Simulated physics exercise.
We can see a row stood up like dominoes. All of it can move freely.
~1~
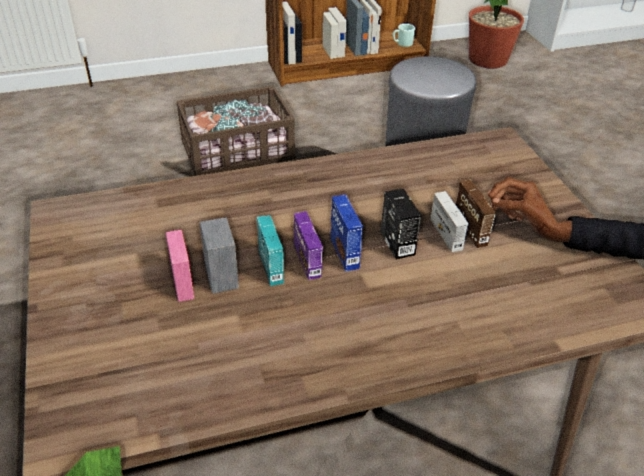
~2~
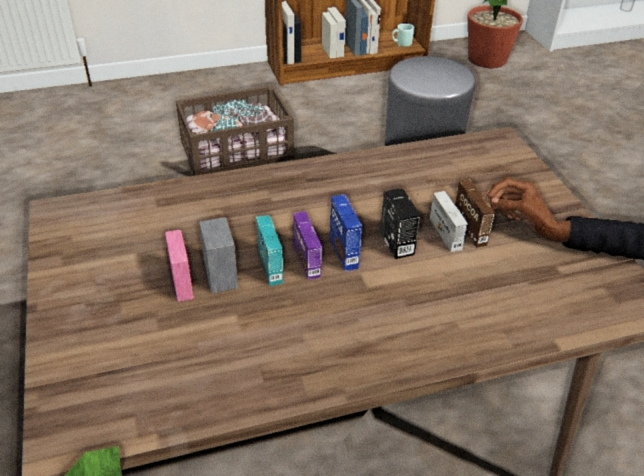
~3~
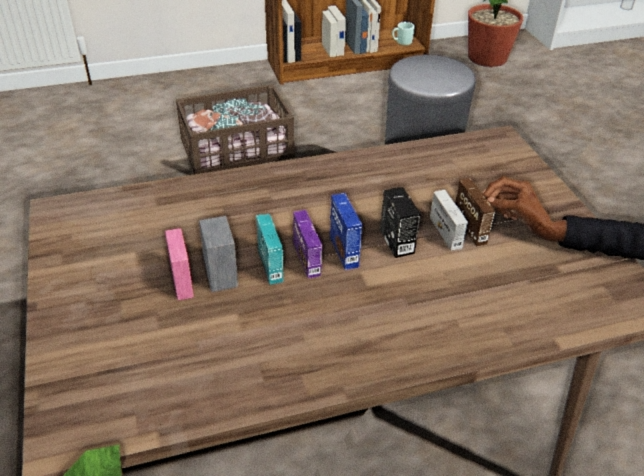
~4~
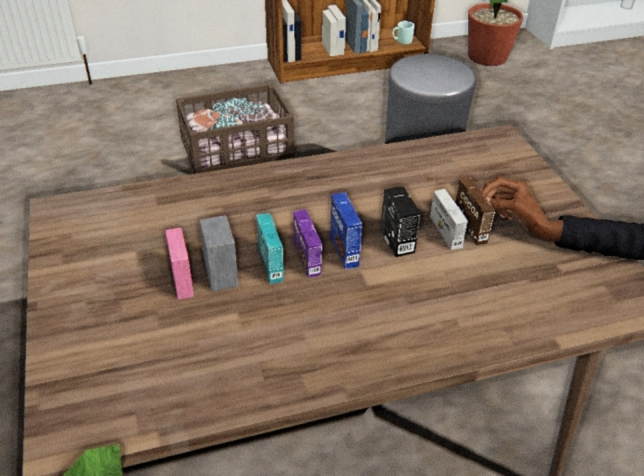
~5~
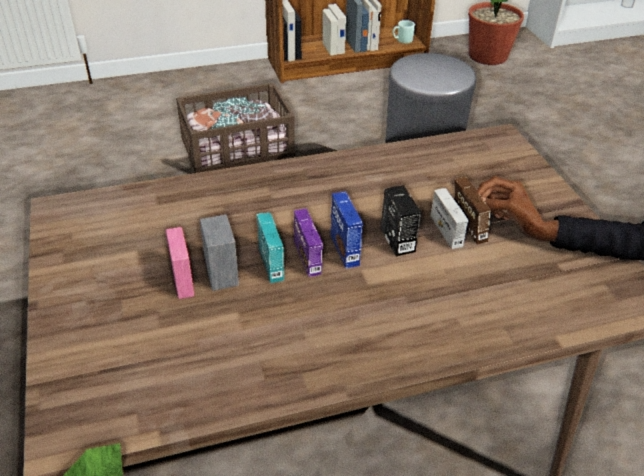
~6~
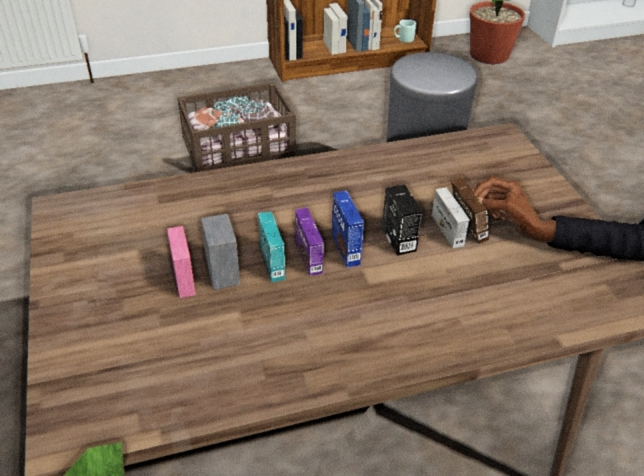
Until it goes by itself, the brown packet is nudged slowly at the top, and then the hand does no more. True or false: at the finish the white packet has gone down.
True.
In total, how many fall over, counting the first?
2 altogether.
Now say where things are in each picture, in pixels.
White packet (448, 222); turquoise packet (270, 250), in the first frame.
Grey board (219, 255); purple packet (307, 245), in the second frame.
Black packet (400, 222); turquoise packet (270, 249), in the third frame.
Blue packet (345, 231); grey board (219, 253), in the fourth frame.
Brown packet 7° over; purple packet (308, 242); black packet (400, 221), in the fifth frame.
Brown packet 15° over; white packet (450, 218); turquoise packet (271, 247), in the sixth frame.
Then, 0.30 s past the last view, brown packet 55° over; white packet rocked 50° from its first pose near (435, 221).
Then, 0.40 s past the last view, brown packet 58° over; white packet on its side near (426, 230).
Finally, down or leaning hard on the table, white packet; the other 5 still in place. Final places as the last picture's camera would see them, white packet near (426, 230).
